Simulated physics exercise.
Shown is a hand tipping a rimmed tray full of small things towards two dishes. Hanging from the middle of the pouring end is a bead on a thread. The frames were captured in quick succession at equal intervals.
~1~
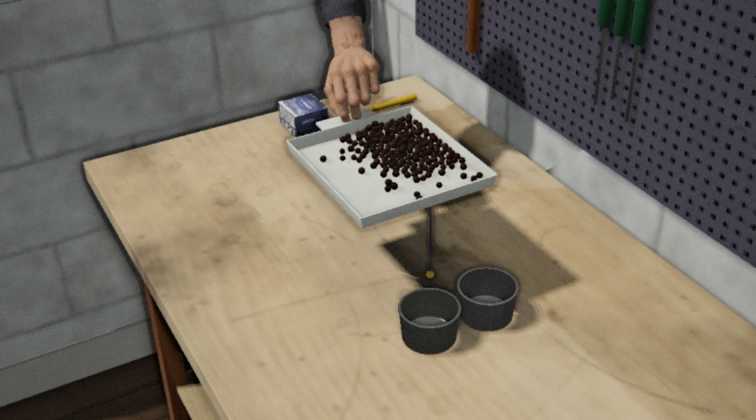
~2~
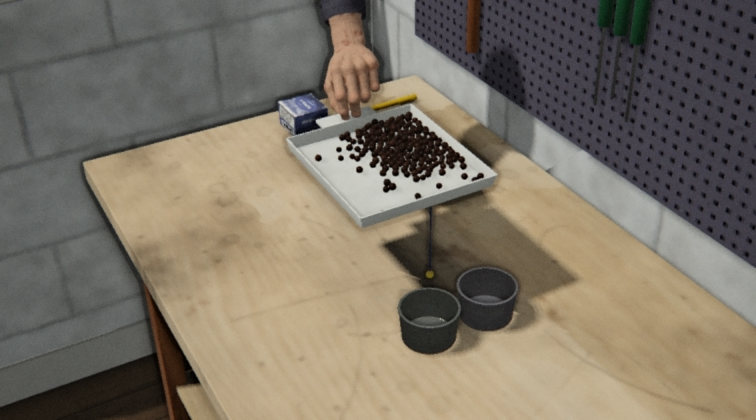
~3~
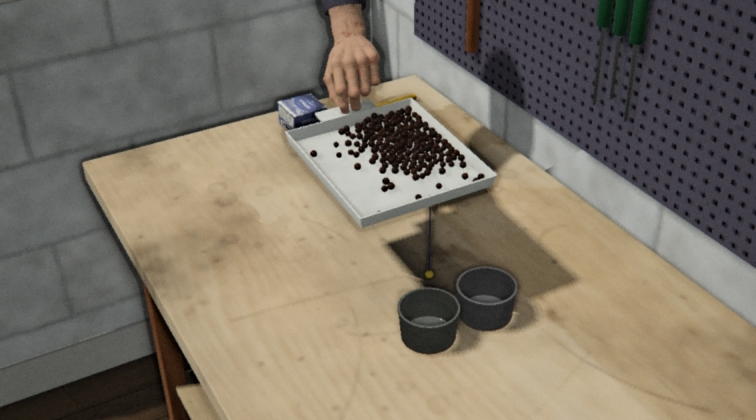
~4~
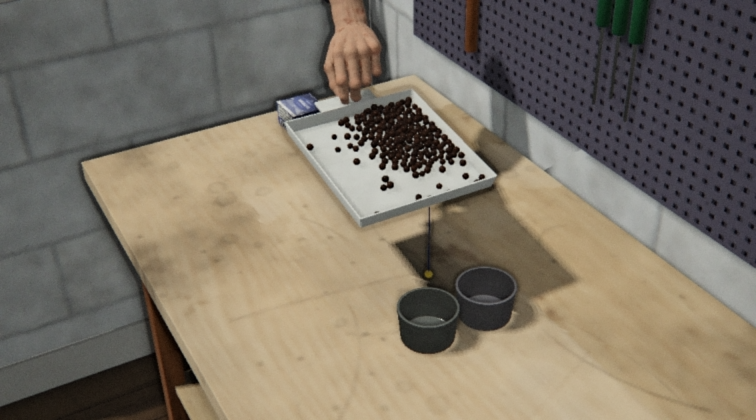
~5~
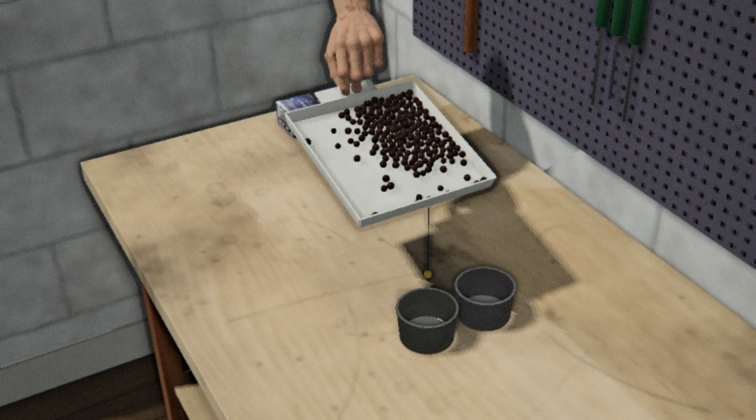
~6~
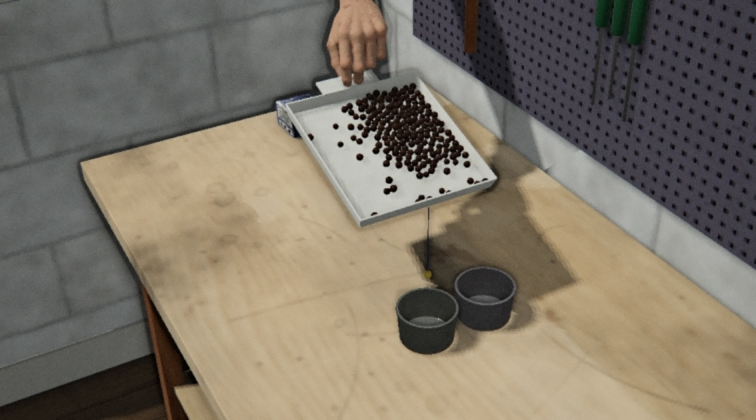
A hand at the far end of a white rimmed tray of chocolate balls raised that end little by little, tilting the tray towards two dark dishes on a wooden table.
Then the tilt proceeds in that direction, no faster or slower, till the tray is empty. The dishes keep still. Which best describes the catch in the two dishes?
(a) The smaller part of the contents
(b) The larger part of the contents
The larger part of the contents (b).
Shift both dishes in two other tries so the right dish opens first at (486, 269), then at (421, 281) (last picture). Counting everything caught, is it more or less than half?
Together the dishes get less than a half first, then less than a half.
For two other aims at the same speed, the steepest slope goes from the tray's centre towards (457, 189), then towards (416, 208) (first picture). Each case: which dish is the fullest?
Taking them in order: Right side, followed by left side.
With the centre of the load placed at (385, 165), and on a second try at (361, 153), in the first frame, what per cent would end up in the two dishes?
It would be roughly 60 per cent for the first and roughly 60 per cent for the second.
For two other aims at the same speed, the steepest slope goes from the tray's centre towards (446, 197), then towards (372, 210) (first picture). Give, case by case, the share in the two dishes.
So it's 70 percent with the first slope and 0 percent with the other.
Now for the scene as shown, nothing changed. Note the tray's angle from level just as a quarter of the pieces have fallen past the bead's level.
Somewhere near 80 degrees, I'd say.
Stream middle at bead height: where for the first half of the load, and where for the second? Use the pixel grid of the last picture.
Around (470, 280) at first; around (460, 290) after that.
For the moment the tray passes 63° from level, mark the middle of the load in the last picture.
Roughly at (444, 187).
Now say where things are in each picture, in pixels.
The first frame shows corners of the pouring end at (362, 216) and (493, 174), level; middle of the load at (404, 148), chocolate balls; left dish at (445, 336); right dish at (504, 313); bead on its thread at (430, 274).
The second frame shows corners of the pouring end at (362, 216) and (493, 174), level; middle of the load at (403, 146).
The third frame shows corners of the pouring end at (362, 216) and (493, 174), tipped barely, level across its low end; middle of the load at (403, 142), a small part on the move.
The fourth frame shows corners of the pouring end at (362, 216) and (493, 175), tipped a little, level across its low end; middle of the load at (403, 136), a small part on the move.
The fifth frame shows corners of the pouring end at (361, 217) and (493, 176), tipped a little, level across its low end; middle of the load at (404, 132), a small part on the move.
The sixth frame shows corners of the pouring end at (362, 217) and (493, 177), tipped clearly, level across its low end; middle of the load at (406, 128), most on the move; left dish at (443, 336); right dish at (501, 313).
Soon after the last picture, tray tipped steeply; most on the tray; a stray few in the left dish; a stray few in the right dish; a stray few outside both; a small part in the air.
A little later, tray tipped past a quarter turn; a small part on the tray; about a quarter in the left dish; about a third in the right dish; about a quarter outside both; about a quarter in the air.
Later still, tray tipped past a quarter turn; about a quarter in the left dish; about half in the right dish; about a third outside both.
By the end, tray tipped past a quarter turn; about a quarter in the left dish; about half in the right dish; about a third outside both.
